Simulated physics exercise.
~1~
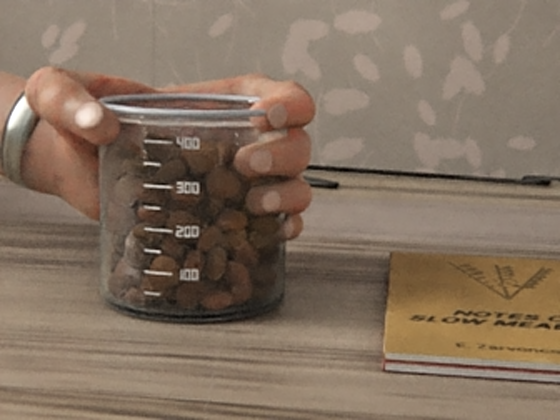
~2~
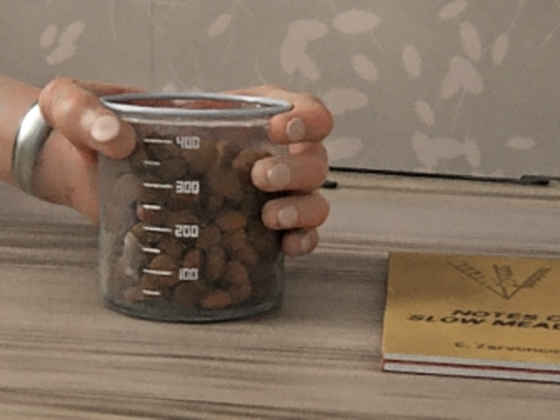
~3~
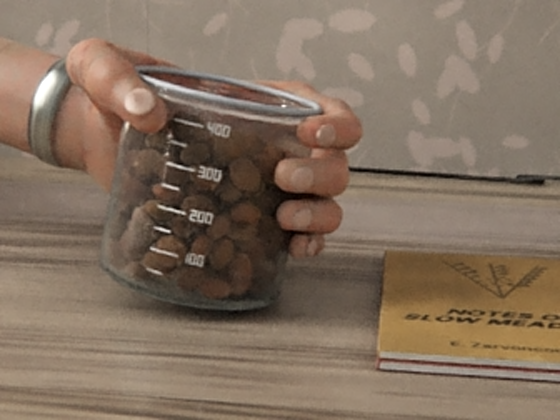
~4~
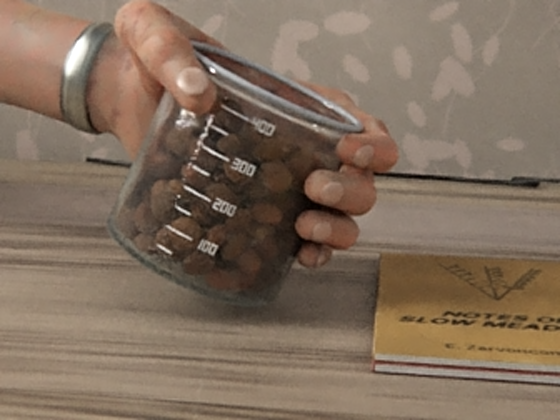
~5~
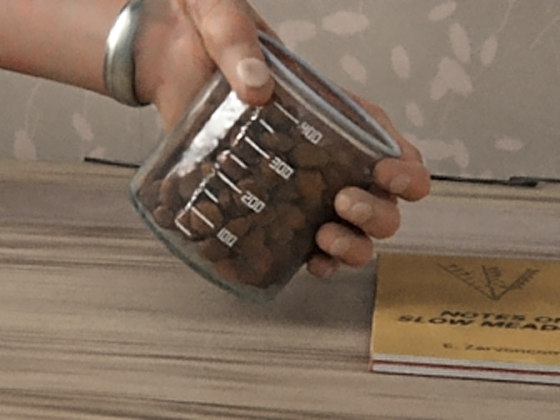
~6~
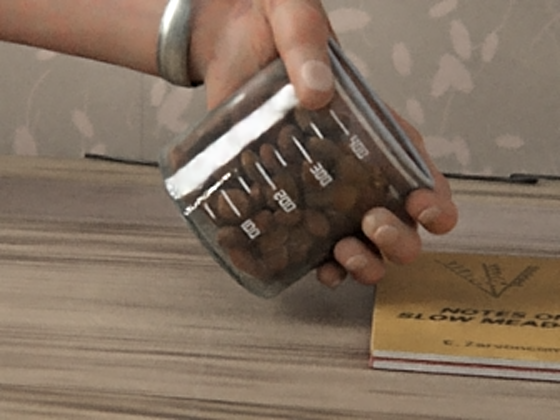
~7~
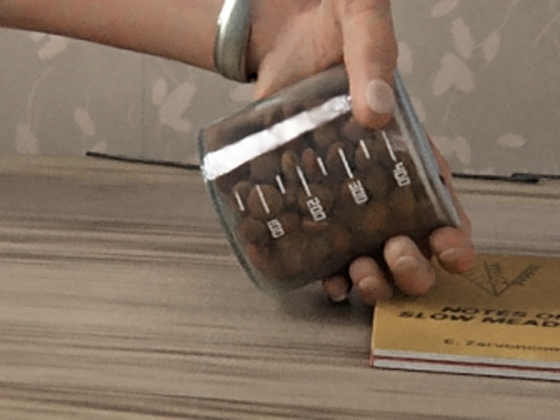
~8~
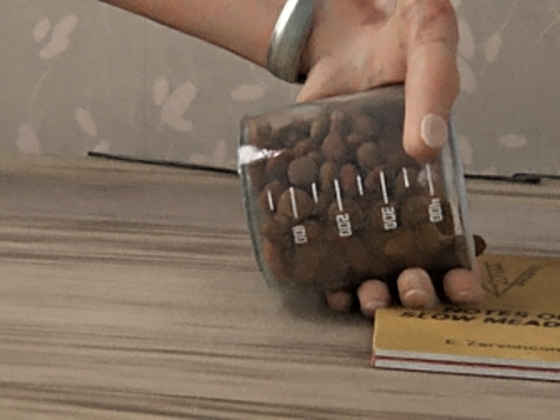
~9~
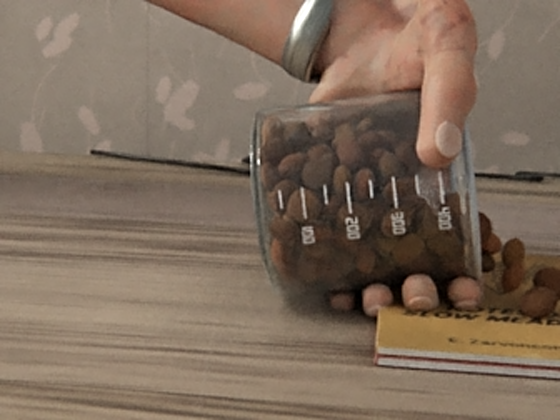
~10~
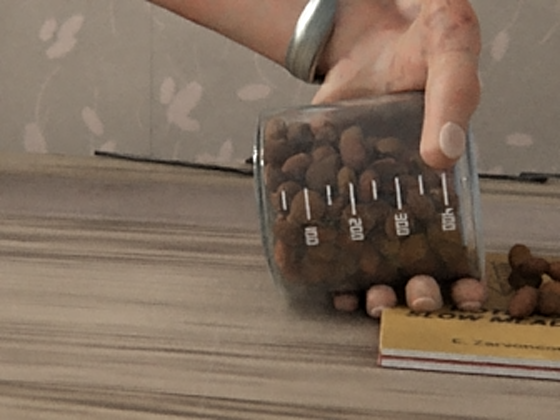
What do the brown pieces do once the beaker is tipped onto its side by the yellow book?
Some of them start tumbling out of the beaker's open end onto the book, while most are still inside.
